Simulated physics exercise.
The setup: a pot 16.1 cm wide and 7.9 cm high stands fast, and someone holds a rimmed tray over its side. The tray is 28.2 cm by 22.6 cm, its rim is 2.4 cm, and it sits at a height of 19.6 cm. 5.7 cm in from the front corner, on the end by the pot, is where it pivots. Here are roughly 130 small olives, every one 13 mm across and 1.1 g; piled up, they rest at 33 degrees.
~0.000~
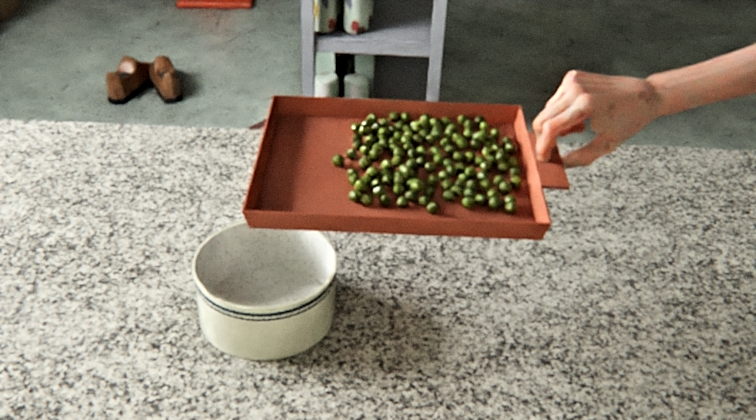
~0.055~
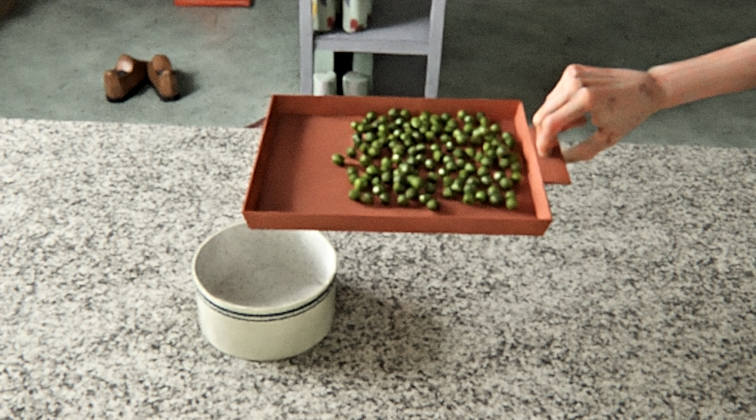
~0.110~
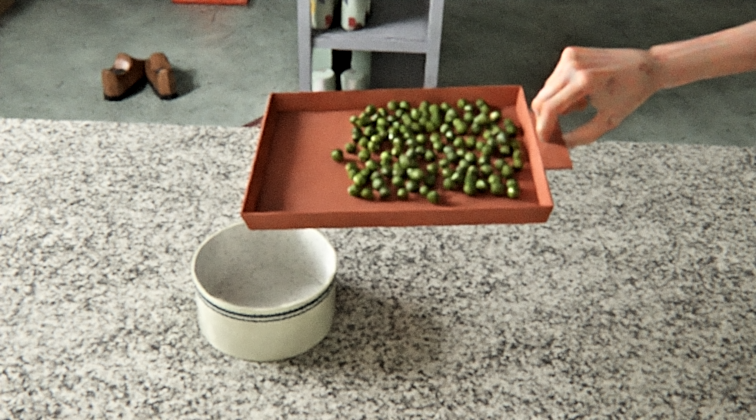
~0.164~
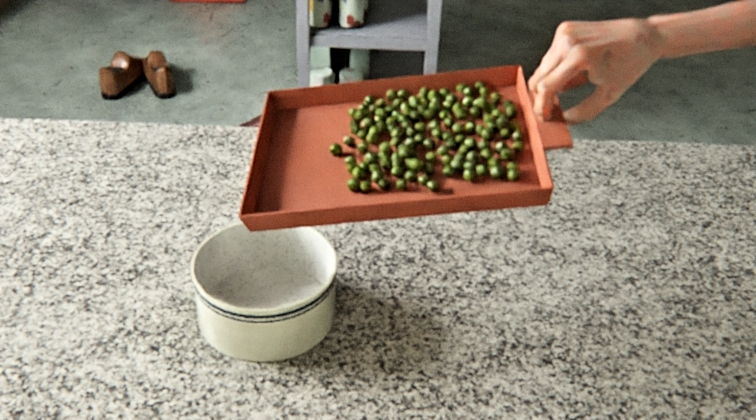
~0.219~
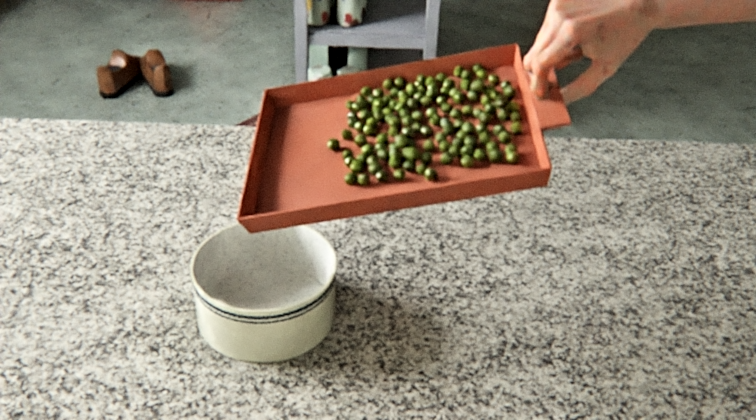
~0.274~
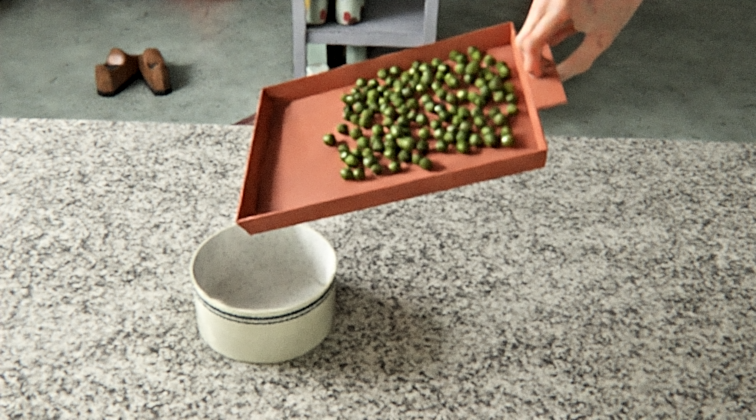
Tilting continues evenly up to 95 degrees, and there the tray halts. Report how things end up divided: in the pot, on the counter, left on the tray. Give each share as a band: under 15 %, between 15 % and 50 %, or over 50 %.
In the end pot: Will likely be medium; counter: Will likely be high; tray: Will likely be low.
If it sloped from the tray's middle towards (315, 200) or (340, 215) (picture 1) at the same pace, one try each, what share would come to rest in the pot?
The share comes to about 5 in a hundred, then about 0 in a hundred.
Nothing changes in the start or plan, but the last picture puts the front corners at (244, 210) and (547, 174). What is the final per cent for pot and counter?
Pot 30, counter 70.
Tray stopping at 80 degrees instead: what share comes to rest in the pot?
Around 10 per cent, then.
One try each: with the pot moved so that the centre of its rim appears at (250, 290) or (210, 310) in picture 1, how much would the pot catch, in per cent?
Estimates: 60 % and 60 %, in that order.
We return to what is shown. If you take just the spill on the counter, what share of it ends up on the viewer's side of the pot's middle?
About 70 per cent.
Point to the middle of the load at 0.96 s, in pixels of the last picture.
The middle of the load should be near (239, 171) then.
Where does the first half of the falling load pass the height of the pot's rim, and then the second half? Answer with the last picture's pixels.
First near (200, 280), then at (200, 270).
Then, at 0.69 s, tilt 56 degrees; the tray holds 100 %, the pot 0 %.
After 0.96 s, tilt 80 degrees; the tray holds 70 %, the pot 5 %.
After 1.34 s, tilt 95 degrees; the tray holds 20 %, the pot 15 %.
By 2.3 s all is still; pot 35 %, counter 65 %, tray 0 %.
